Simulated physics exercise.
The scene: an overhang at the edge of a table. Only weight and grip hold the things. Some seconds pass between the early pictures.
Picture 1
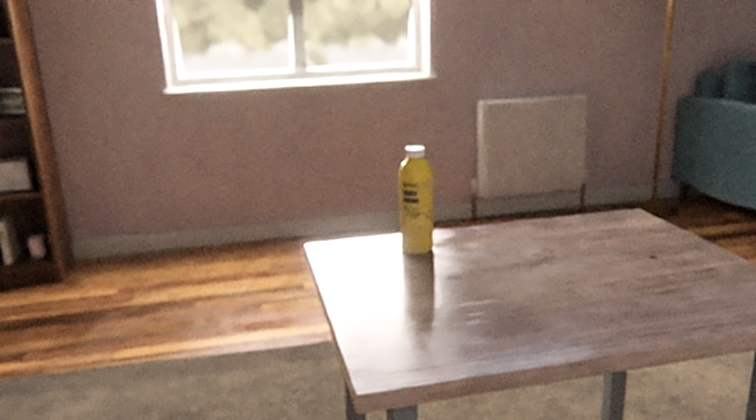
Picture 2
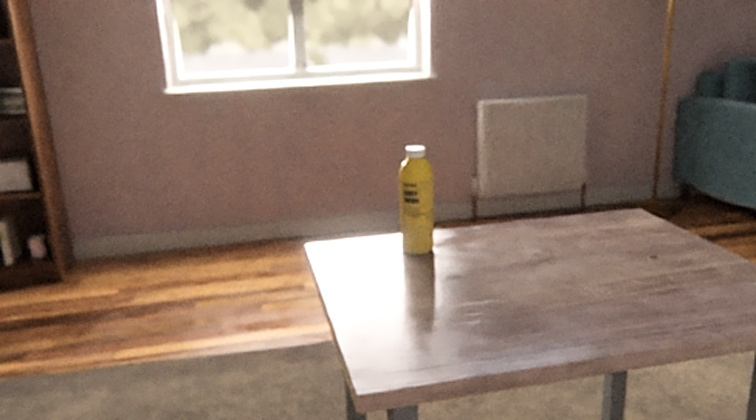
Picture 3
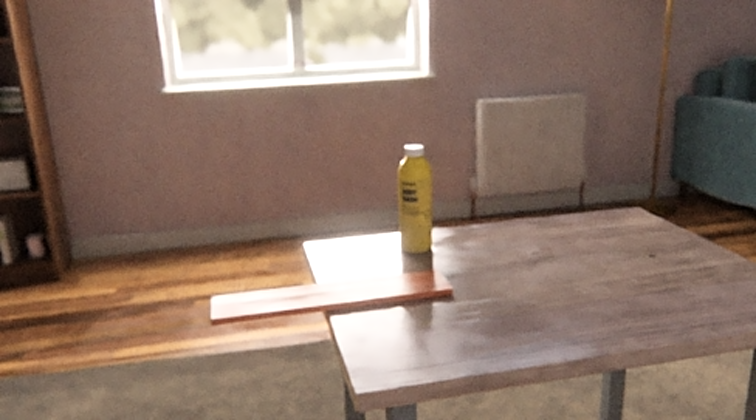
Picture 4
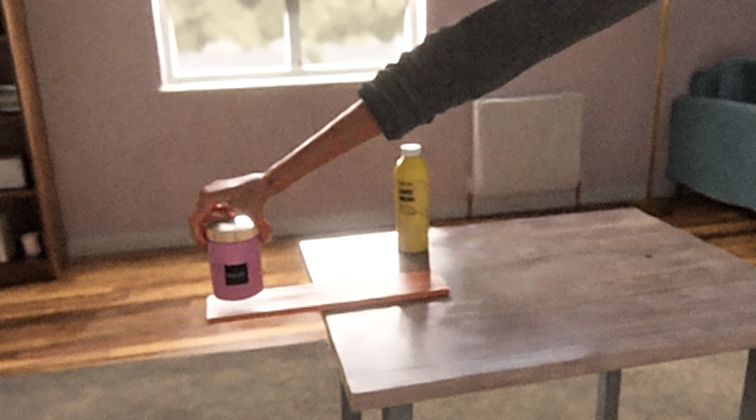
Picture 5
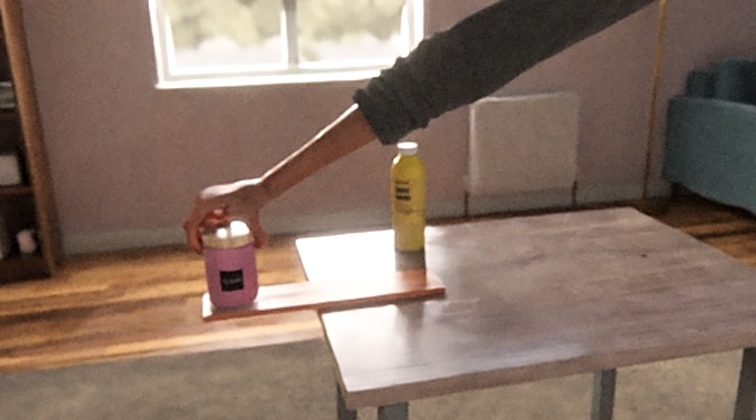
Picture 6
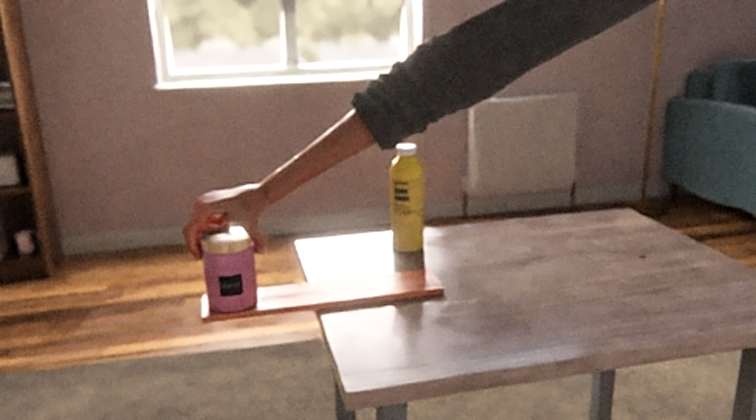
We see a yellow bottle on a wooden table, then an orange board jutting out over the table's left edge. A hand reaches in from the right and lowers a pink jar onto the board's outer end, keeping hold of it.
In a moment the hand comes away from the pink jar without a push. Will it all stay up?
In the end the board tips off the edge.
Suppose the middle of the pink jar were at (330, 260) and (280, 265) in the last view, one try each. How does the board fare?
First try: It holds; second try: It tips off the edge.
Then, 0.40 s past the last view, pink jar now down on the floor or falling; orange board on its side.
Then, 0.50 s past the last view, orange board now down on the floor or falling.
Then, 0.70 s past the last view, things are still on the move.
Then, 0.90 s past the last view, as before.
Finally, down on the floor or falling, orange board and pink jar; yellow bottle still in place. The board goes over.
